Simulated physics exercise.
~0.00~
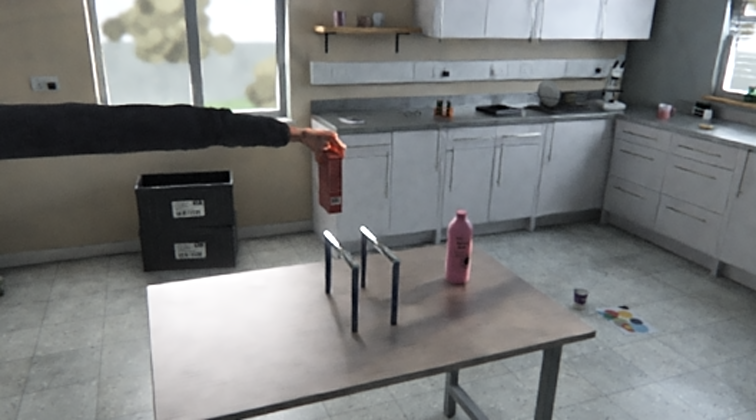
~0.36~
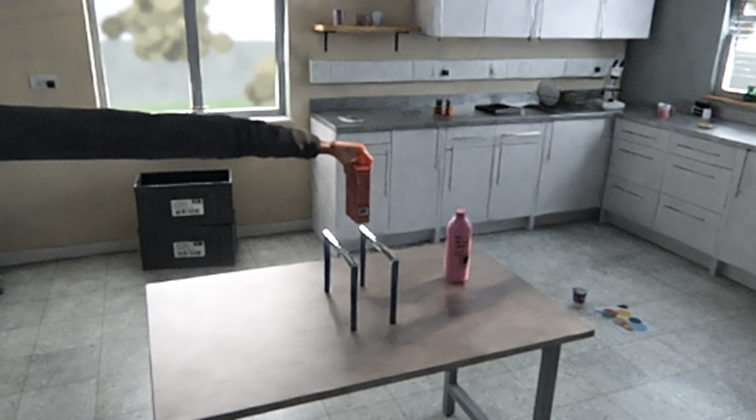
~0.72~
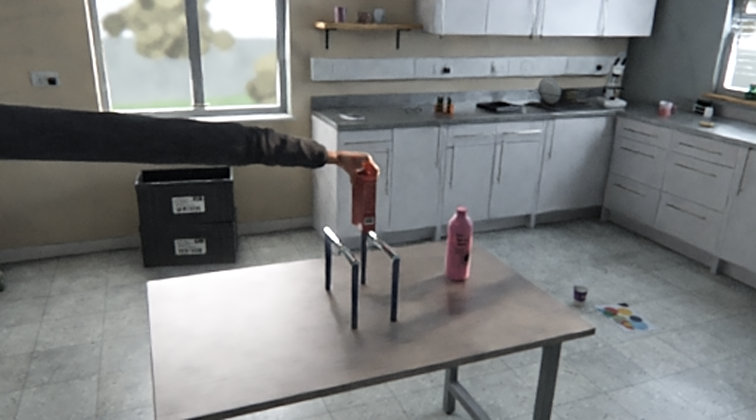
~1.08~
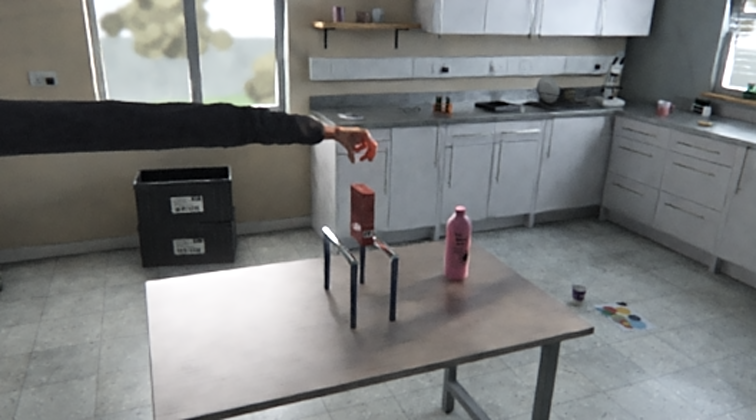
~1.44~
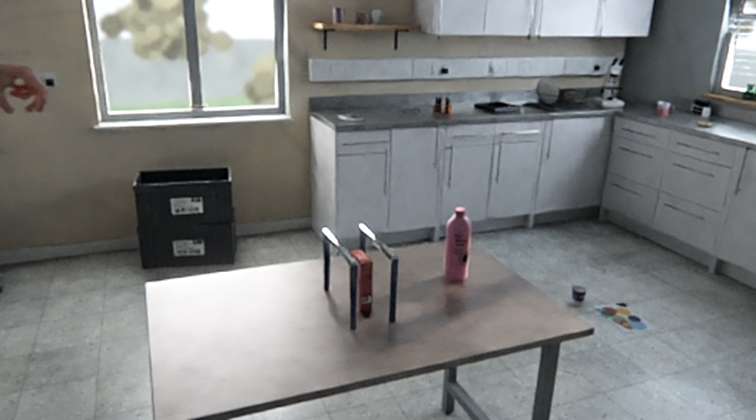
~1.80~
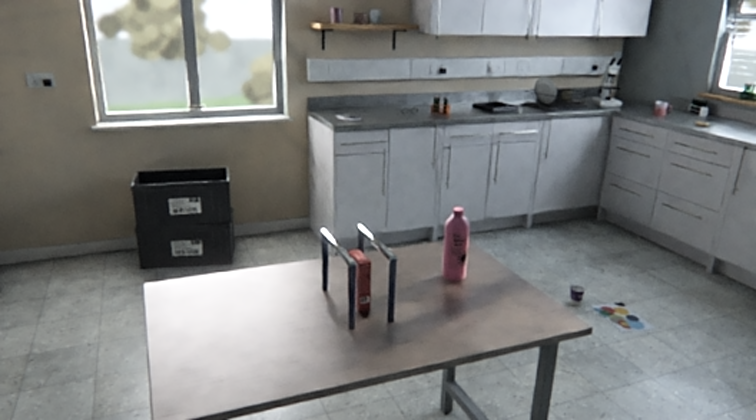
The video shows a hand holding a red packet upright over two dark supports on a table, near a pink bottle. The hand moves it right and lets go, and the packet drops through the gap, ending upright on the tabletop between the supports.
